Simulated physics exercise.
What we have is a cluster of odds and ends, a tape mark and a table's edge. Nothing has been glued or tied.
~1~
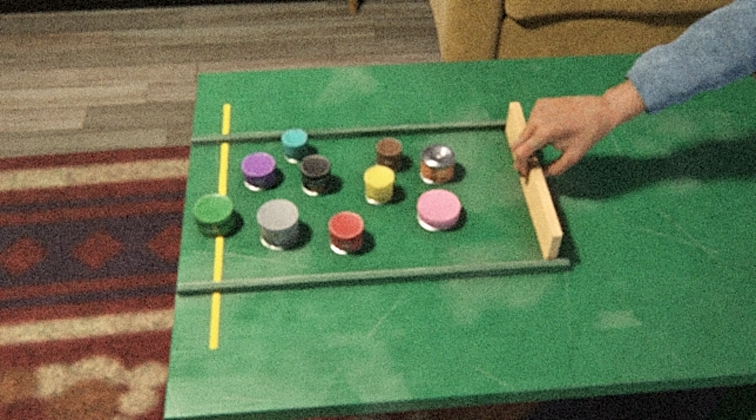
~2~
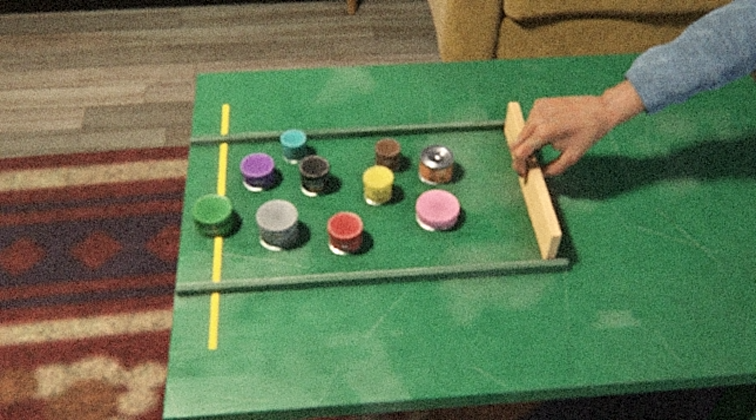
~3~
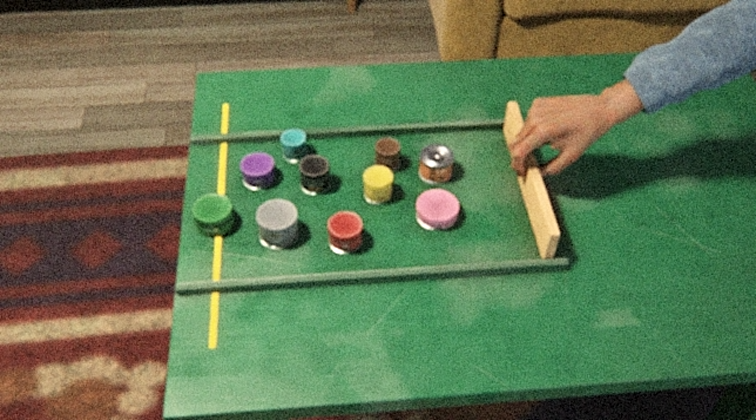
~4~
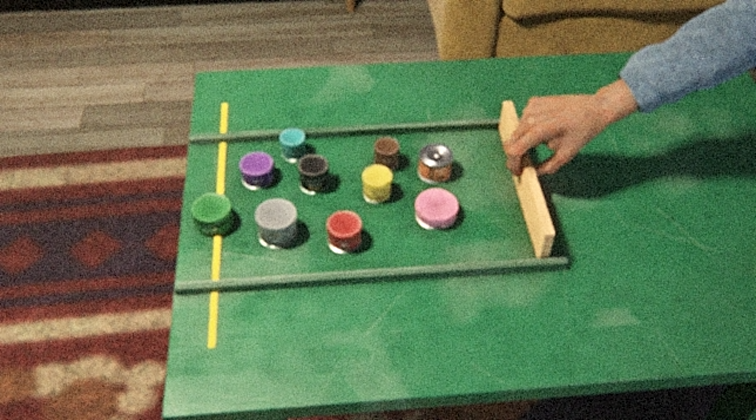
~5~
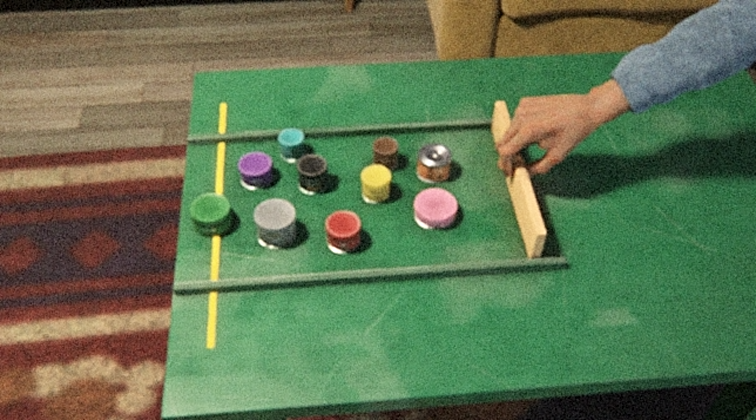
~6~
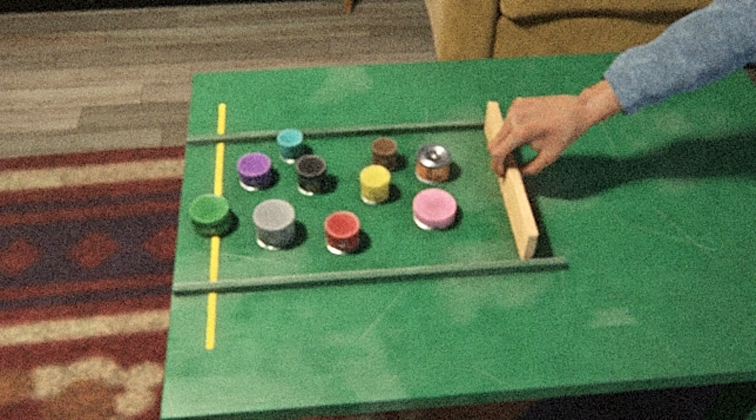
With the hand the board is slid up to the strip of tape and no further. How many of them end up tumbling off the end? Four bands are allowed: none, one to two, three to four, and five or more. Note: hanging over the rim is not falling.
Count off: Three, maybe four.
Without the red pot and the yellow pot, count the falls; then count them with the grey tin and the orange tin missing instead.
First try: 3 fallen; other try: 2.
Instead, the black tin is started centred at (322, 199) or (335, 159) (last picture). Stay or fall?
One after the other: It ends up falling; it ends up falling.
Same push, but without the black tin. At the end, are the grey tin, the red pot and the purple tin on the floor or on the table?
Grey tin down; red pot still up; purple tin down.
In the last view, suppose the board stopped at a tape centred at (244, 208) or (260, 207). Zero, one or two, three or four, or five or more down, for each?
At each place: None at all and none at all.
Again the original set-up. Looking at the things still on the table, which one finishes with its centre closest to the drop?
Foremost one: Turquoise tin.
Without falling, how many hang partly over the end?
I'd say 2 of them.
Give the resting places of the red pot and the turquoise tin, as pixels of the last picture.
The first sits around (195, 258), while the other sits around (187, 146).
Early on, none off yet; green tub at rest near (211, 216); purple tin at rest near (255, 172); grey tin at rest near (275, 225).
A while later, none off yet; green tub at rest near (211, 216); purple tin travelled a little near (243, 171); grey tin travelled a little near (253, 228).
Finally, the number that fall off is three or four; lost, black tin, grey tin, purple tin and green tub.
